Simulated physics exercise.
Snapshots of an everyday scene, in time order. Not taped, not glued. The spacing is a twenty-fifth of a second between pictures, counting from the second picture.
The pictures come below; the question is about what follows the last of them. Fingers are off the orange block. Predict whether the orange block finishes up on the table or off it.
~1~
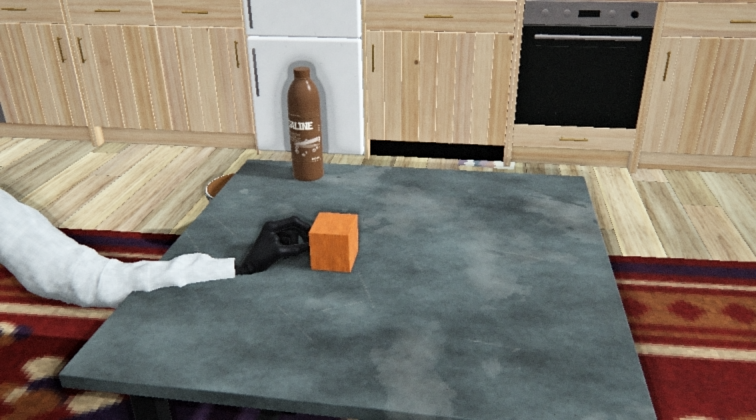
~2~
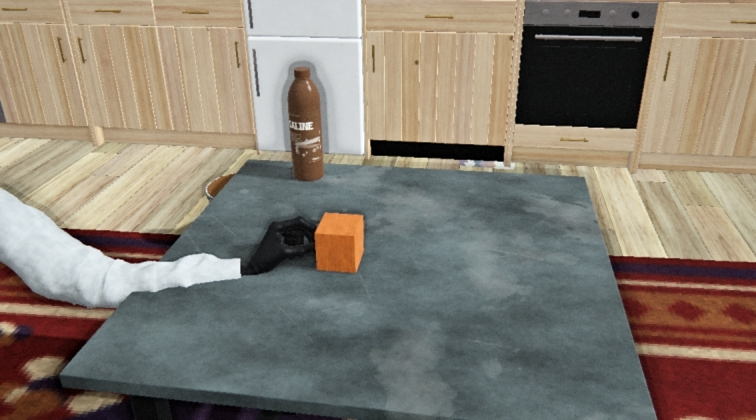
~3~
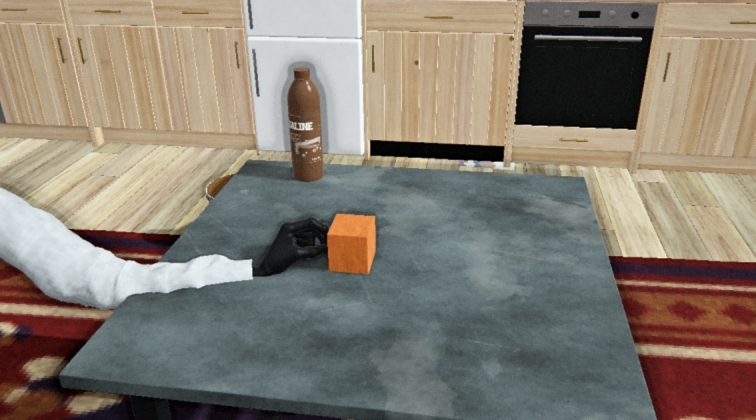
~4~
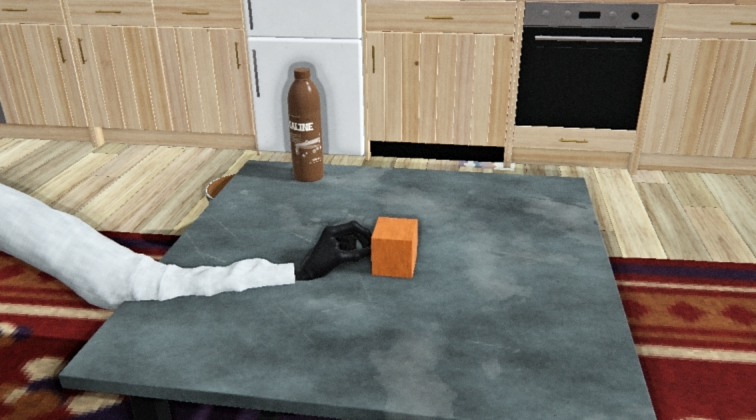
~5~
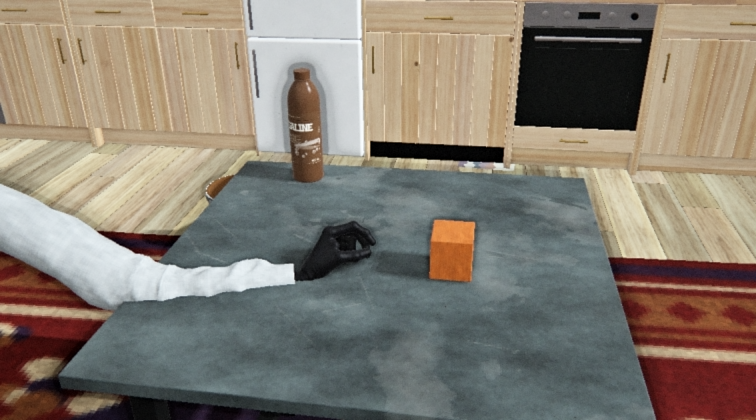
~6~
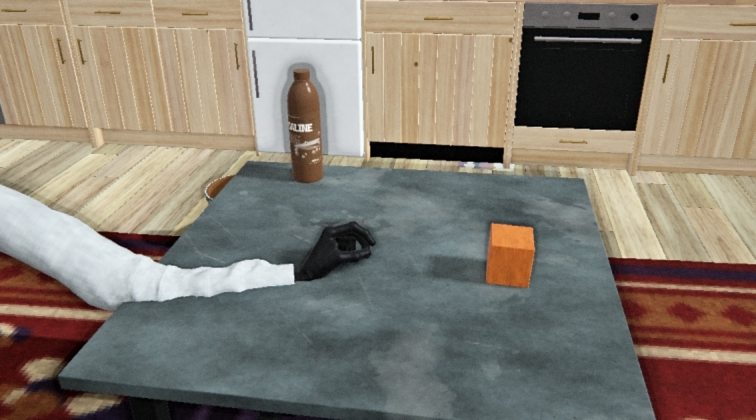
It is off the table at the end.
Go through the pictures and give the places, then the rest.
Under the hand; orange block (334, 242), in the first picture.
Under the hand; orange block (340, 242), in the second picture.
Under the hand; orange block (352, 243), in the third picture.
Orange block (395, 247), in the fourth picture.
Orange block (452, 250) displaced about its own width, in the fifth picture.
Orange block (510, 255) displaced well along, in the sixth picture.
Then, 0.20 s past the last view, orange block now off the table.
Then, 0.40 s past the last view, things are still on the move.
Finally, off the table, orange block.
